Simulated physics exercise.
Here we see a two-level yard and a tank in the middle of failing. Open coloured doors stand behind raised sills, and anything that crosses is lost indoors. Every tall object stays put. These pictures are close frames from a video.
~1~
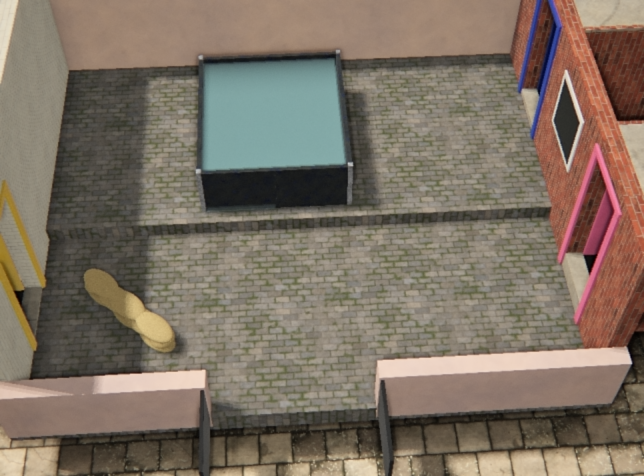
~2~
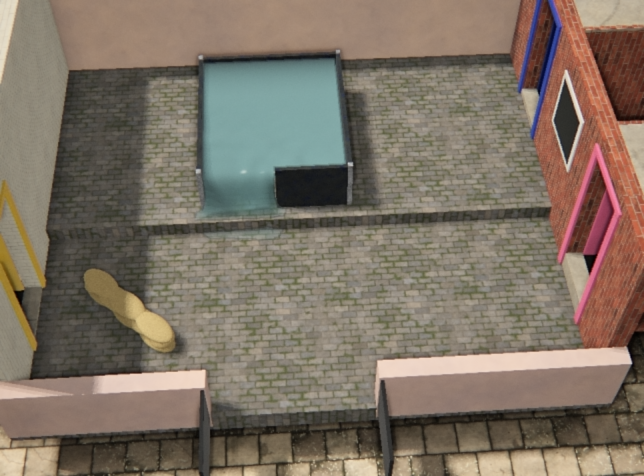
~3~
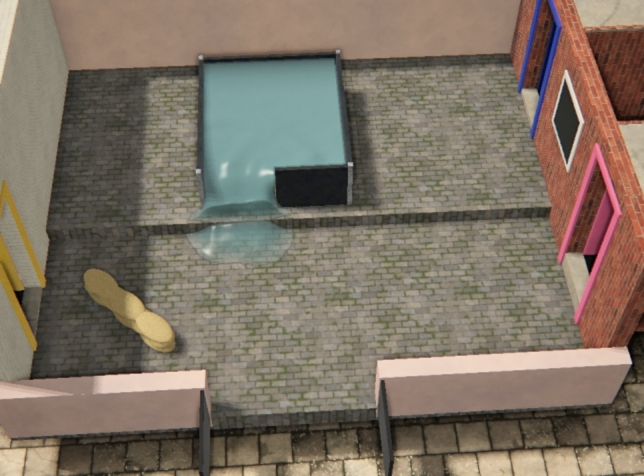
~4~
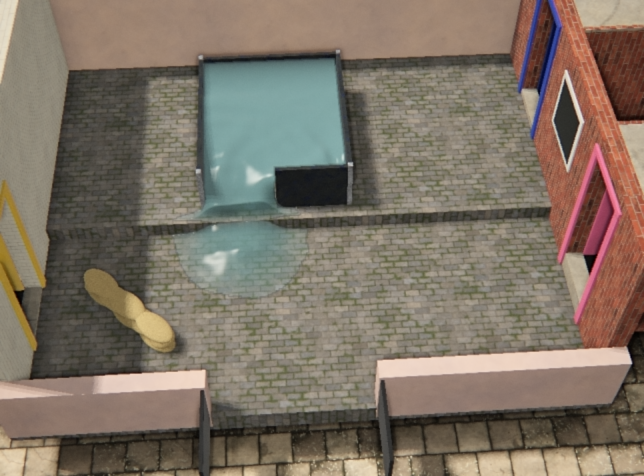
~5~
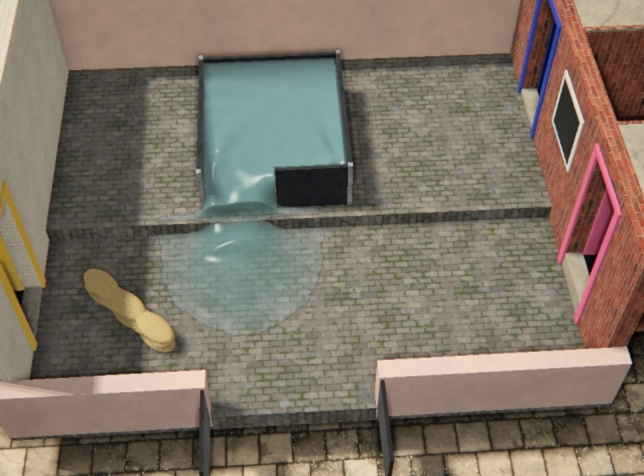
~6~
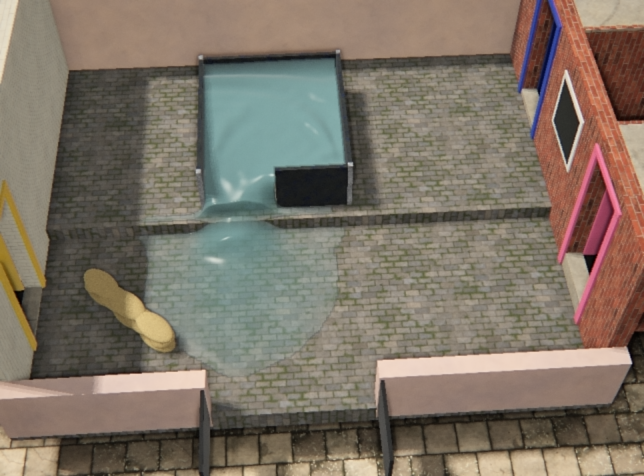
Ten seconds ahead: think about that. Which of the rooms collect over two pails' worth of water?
The blue door collects two pails or less; the pink door collects two pails or less; the yellow door collects over two pails.
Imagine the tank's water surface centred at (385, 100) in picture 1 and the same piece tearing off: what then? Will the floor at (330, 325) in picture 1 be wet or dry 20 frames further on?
Verdict: Awash.
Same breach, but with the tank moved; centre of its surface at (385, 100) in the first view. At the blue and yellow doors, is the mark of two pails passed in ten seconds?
Blue door: Beneath; yellow door: Beneath.
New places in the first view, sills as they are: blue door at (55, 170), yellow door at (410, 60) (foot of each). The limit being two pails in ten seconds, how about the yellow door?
The yellow door falls short.
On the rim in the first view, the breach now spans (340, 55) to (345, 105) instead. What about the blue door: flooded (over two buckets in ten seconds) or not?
Blue exceeds the limit.
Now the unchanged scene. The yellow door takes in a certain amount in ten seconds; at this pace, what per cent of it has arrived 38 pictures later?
Around 55 %.
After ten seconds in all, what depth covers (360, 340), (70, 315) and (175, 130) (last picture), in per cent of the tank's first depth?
I'd say around 2 per cent, then 12 per cent, then 0 per cent.
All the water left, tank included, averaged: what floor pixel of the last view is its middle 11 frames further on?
Close to (252, 197), I reckon.
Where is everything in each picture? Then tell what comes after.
Still water in the water tank at (272, 113), in the first frame.
The front is at (199, 214), out from the gap at (240, 193), in the second frame.
Water pours out at (240, 196) and has run to (276, 256), in the third frame.
Water pours out at (240, 196) and has run to (260, 292), in the fourth frame.
The front is at (244, 330), out from the gap at (240, 196), in the fifth frame.
The front is at a hidden place, out from the gap at (240, 196), in the sixth frame.
A moment on, water covers 20 % of the floor; the blue door not reached, the pink door not reached, the yellow door not reached.
Next, water covers 30 % of the floor; the blue door not reached, the pink door not reached, the yellow door not reached.
Then, water covers 35 % of the floor; the blue door not reached, the pink door not reached, the yellow door under two buckets in.
Later, water covers 40 % of the floor; the blue door not reached, the pink door wet at the sill, nothing in, the yellow door over two buckets in.
In the end, water covers 40 % of the floor; the blue door not reached, the pink door wet at the sill, nothing in, the yellow door far over two buckets in.
